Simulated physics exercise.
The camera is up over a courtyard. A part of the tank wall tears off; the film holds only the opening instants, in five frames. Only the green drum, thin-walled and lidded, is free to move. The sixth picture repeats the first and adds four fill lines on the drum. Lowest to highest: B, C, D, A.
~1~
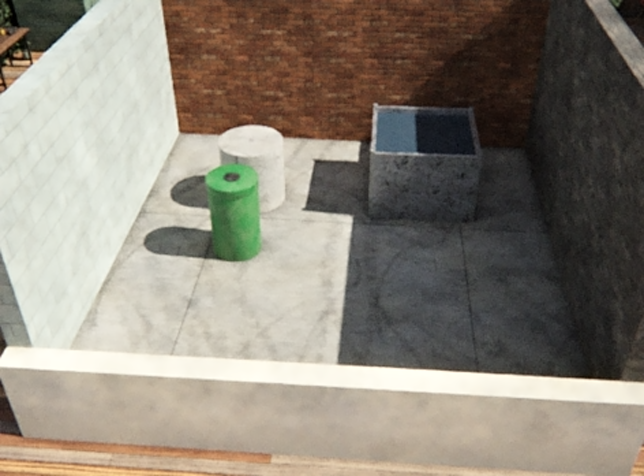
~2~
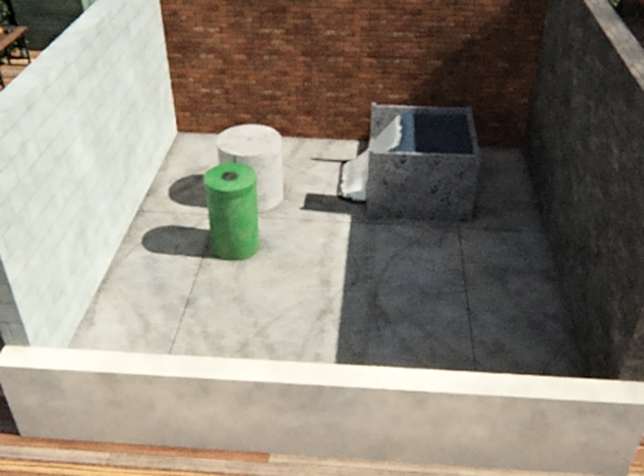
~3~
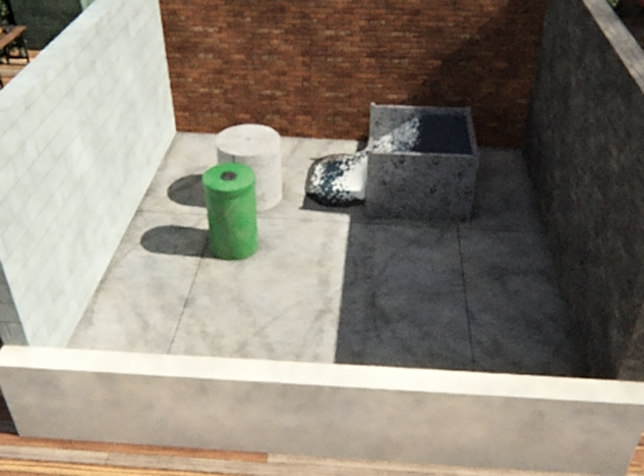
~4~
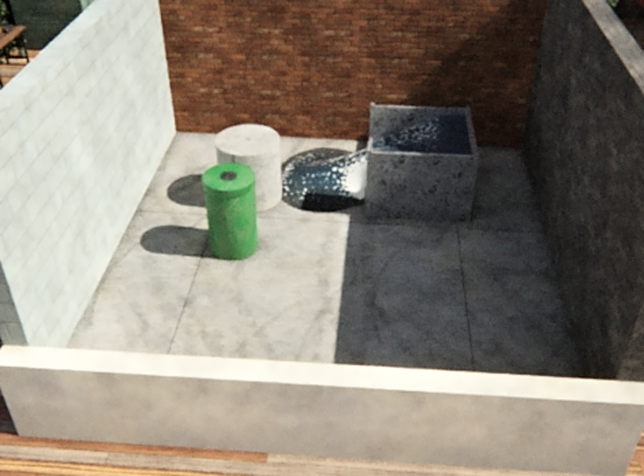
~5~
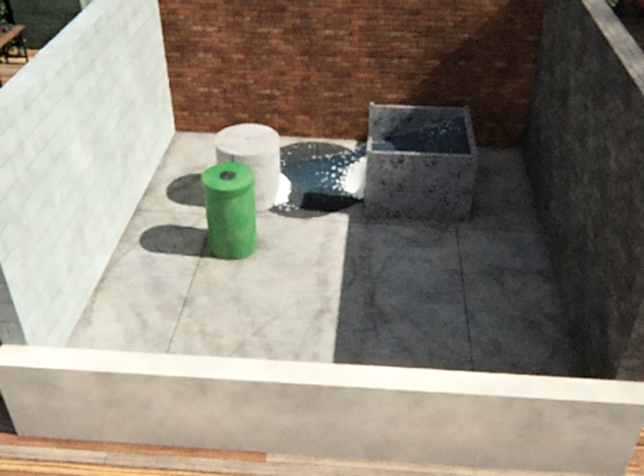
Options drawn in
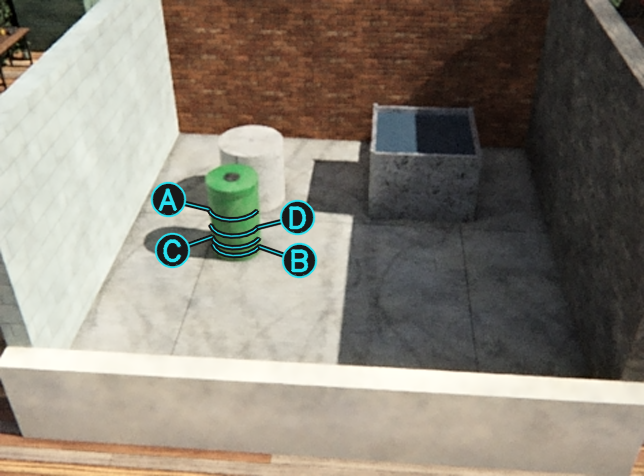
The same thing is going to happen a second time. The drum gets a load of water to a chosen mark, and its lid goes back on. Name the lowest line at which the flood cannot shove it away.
The limit is C.
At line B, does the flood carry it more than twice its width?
No, less.
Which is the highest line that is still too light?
Here it is line B.
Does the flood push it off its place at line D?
No, that is safe.
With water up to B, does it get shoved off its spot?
Yes.
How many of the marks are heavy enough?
Three of them.
On the marked copy, A at (229, 219); B at (233, 255); C at (232, 247); D at (231, 236); from the bottom up B, C, D, A.
With A, it does not move.
With B, it is pushed about its own width away.
With C, it shifts by a finger or two and stays.
With D, it does not move.
